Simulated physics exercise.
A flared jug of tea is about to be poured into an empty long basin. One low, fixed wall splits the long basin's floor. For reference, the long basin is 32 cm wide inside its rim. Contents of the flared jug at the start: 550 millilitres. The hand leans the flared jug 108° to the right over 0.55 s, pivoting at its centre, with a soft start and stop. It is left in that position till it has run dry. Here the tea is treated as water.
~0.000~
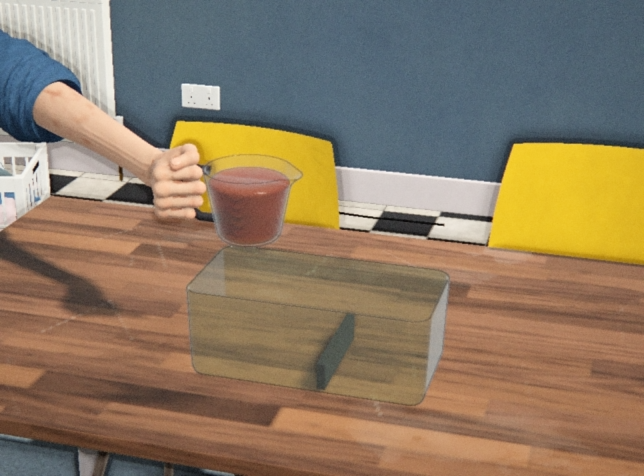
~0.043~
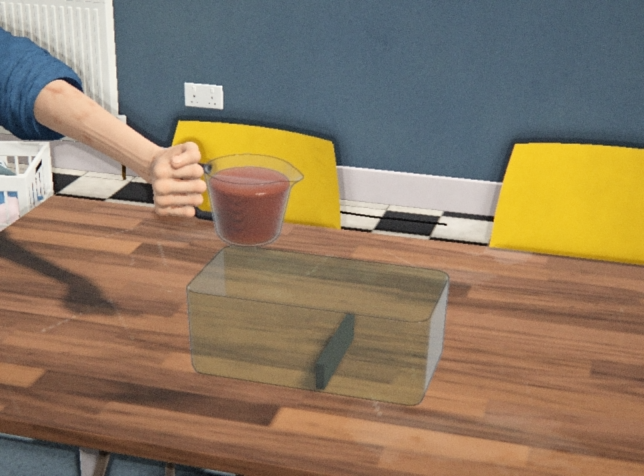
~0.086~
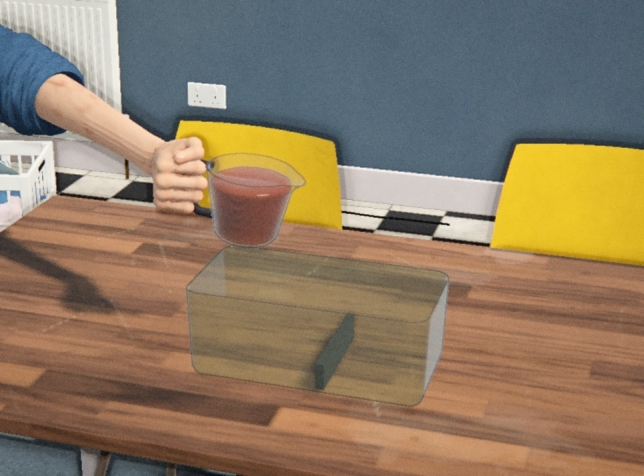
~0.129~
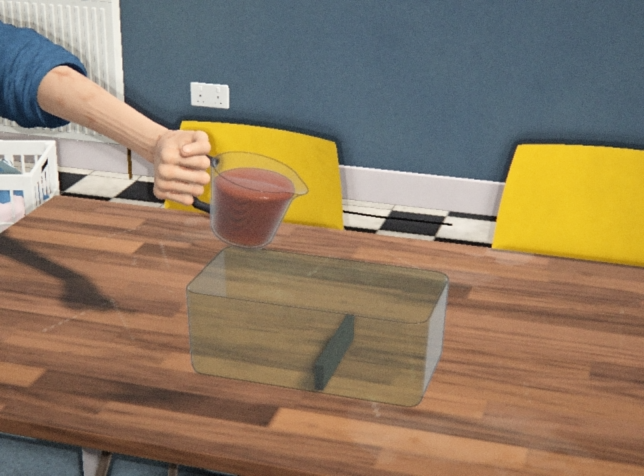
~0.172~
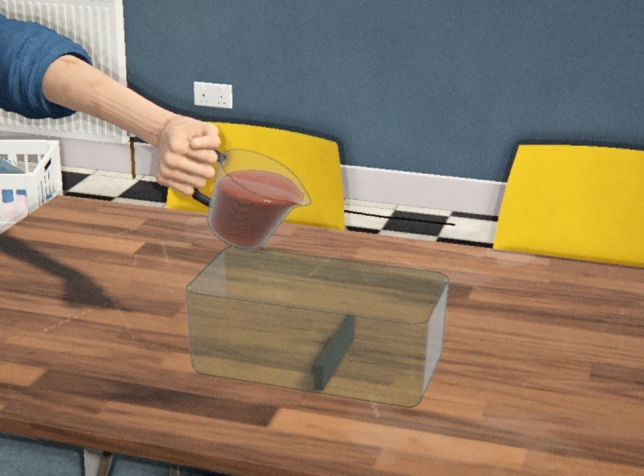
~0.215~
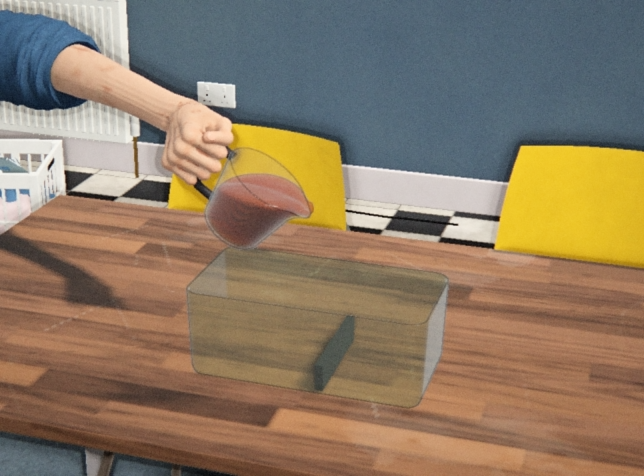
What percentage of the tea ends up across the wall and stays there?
About 32 per cent.
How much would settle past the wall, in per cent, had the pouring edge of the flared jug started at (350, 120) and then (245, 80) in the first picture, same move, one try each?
75 per cent first, 10 per cent second.
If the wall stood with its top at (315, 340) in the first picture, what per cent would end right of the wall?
Estimate: Close to 70 per cent.
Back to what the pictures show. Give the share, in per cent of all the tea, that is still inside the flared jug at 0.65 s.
Near 2 in a hundred.
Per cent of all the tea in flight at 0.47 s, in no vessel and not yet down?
About 20 per cent.
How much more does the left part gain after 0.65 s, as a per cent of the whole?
Roughly 2 in a hundred.
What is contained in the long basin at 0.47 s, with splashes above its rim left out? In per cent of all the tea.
Estimate - around 50 in a hundred parts.
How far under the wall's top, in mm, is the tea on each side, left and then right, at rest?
Some 24 mm on the left and 30 mm on the right.
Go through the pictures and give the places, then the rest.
In the first picture, tilt 0°; pouring edge (303, 176); surface from (212, 174) to (290, 183); the long basin's rim runs from (205, 268) to (440, 298); the wall's top is at (336, 339).
In the second picture, tilt 2°; pouring edge (303, 178); surface from (212, 173) to (290, 183).
In the third picture, tilt 6°; pouring edge (306, 183); surface from (215, 172) to (292, 186).
In the fourth picture, tilt 14°; pouring edge (308, 192); surface from (218, 173) to (296, 189).
In the fifth picture, tilt 24°; pouring edge (311, 203); surface from (220, 178) to (303, 195).
In the sixth picture, tilt 36°; pouring edge (311, 217); surface from (220, 184) to (302, 204); 3 per cent is over the edge.
After 0.47 s the tilt is 102° and 31 per cent is still to pour, 24 is left of the wall and 25 right of it.
After 0.65 s the tilt is 108° and 2 per cent is still to pour, 64 is left of the wall and 30 right of it.
After 0.84 s the tilt is 108° and 0 per cent is still to pour, 67 is left of the wall and 32 right of it.
After 1.05 s the tilt is 108° and 0 per cent is still to pour, 67 is left of the wall and 32 right of it.
In the end 67 per cent lies left of the wall, 32 right of it and 1 outside.
